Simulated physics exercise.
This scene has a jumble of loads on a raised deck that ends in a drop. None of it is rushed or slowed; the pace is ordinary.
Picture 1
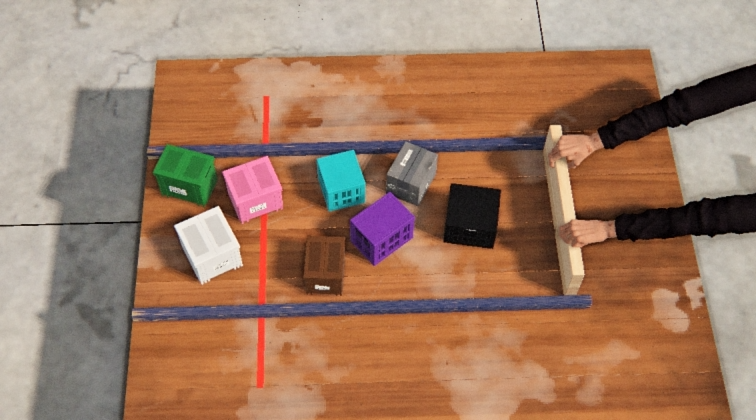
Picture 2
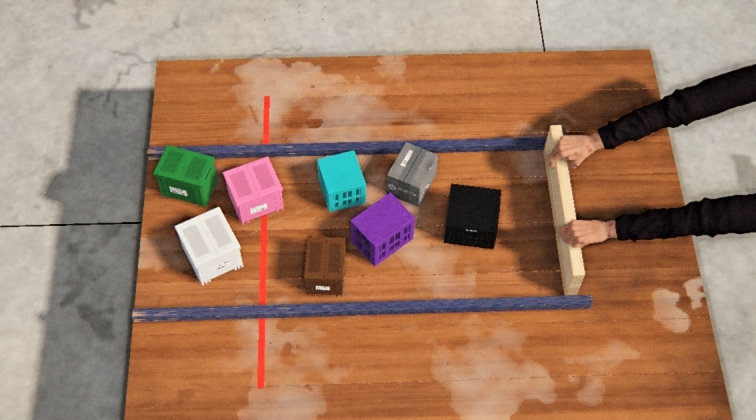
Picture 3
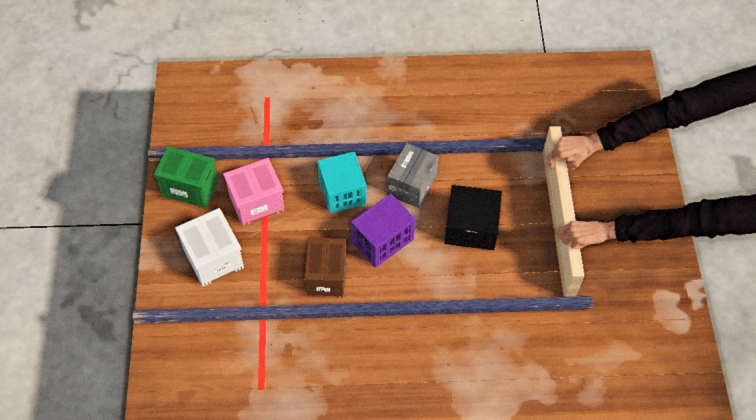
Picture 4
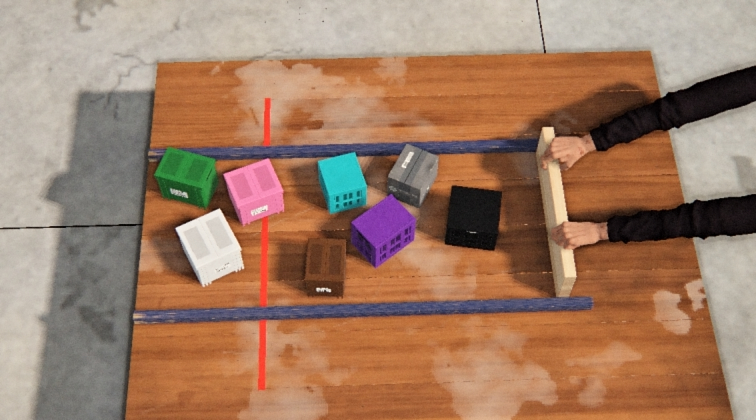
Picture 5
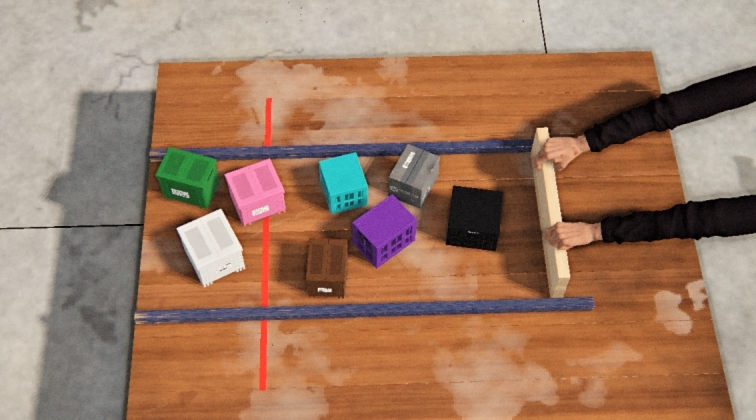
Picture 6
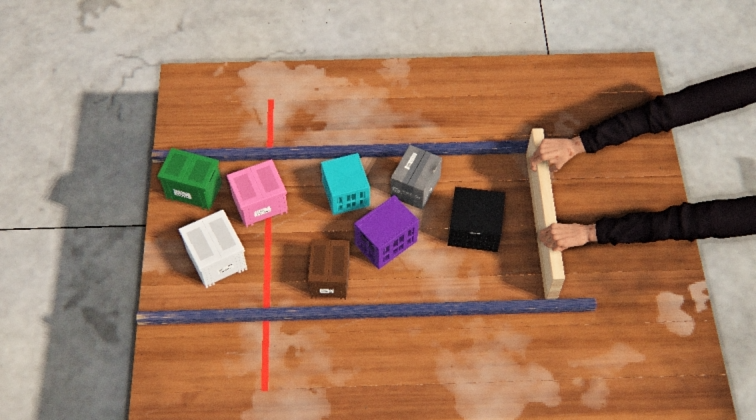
To begin with, eight coloured crates and boxes sit between two blue rails on a wooden board, a red line crossing at the left, while two hands hold a pale plank at the right. The hands then slide the plank slightly left toward the black crate, leaving a gap, while the containers stay put.
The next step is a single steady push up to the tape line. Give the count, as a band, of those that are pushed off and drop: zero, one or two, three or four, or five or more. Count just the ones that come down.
Those that drop number one or two.
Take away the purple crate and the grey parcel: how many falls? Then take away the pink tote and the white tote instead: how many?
0, then 0.
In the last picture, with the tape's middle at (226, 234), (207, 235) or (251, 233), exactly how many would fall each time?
Try by try, 3, 4 and 2.
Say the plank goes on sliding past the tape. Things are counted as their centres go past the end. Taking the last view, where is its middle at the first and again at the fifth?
At (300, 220) for the first, at (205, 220) for the fifth.
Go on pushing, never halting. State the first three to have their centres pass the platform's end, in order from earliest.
First the green tote, then the white tote, then the pink tote.
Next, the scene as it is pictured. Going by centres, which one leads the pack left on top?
Nearest at the end: The pink tote.
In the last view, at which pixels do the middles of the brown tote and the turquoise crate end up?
The brown tote stops around (242, 287); the turquoise crate around (212, 190).
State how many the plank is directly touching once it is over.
All in all, 3.
Soon after, none off yet; green tote at rest near (191, 180); white tote at rest near (214, 249); pink tote at rest near (258, 194).
After that, none off yet; green tote at rest near (191, 180); white tote at rest near (214, 249); pink tote displaced a little near (253, 193).
In the end, the number that fall off is one or two; gone, white tote and green tote.
